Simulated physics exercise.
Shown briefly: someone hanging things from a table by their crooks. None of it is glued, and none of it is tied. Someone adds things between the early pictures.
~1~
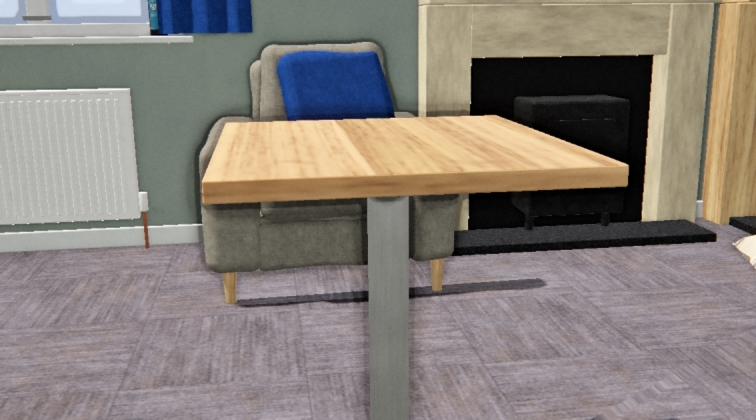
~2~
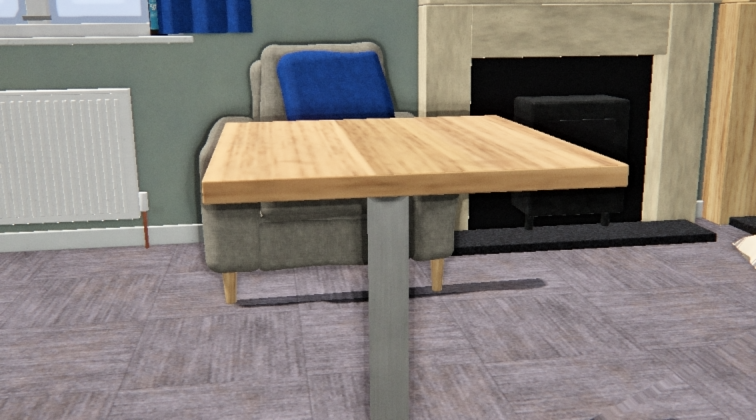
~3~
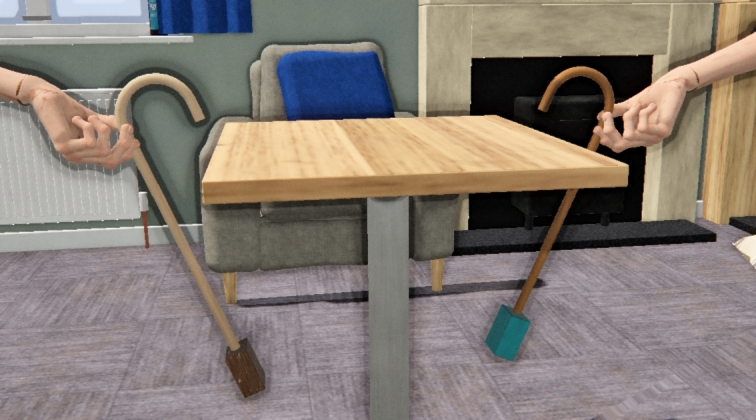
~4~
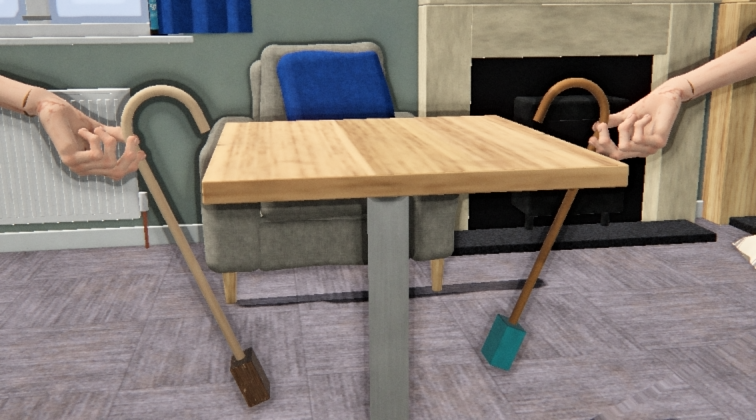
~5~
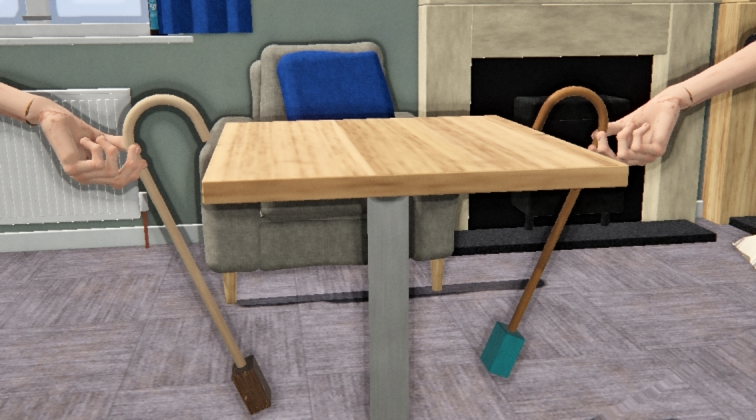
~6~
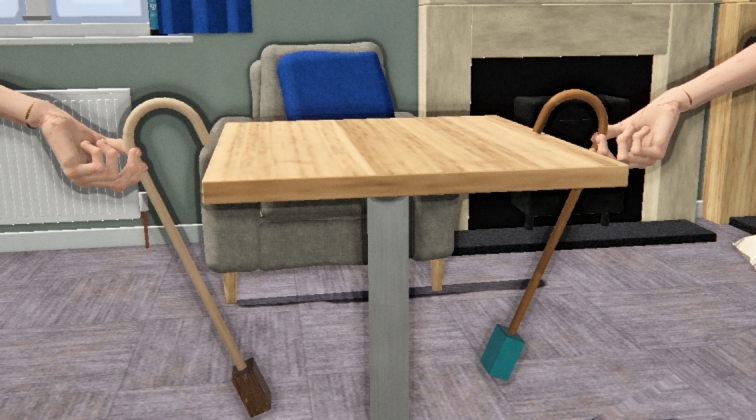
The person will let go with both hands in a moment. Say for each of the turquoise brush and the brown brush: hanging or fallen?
Turquoise brush: Hanging; brown brush: Fallen.
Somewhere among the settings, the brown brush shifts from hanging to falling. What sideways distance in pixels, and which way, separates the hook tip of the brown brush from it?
Direction right, distance some 8 pixels.
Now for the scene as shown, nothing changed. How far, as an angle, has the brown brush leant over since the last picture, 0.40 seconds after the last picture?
About 10°.
Then, 0.40 s later than the last frame, turquoise brush at rest near (529, 233); brown brush fallen.
When it is over, the turquoise brush remains in place, near (529, 233); the brown brush drops past the edge.
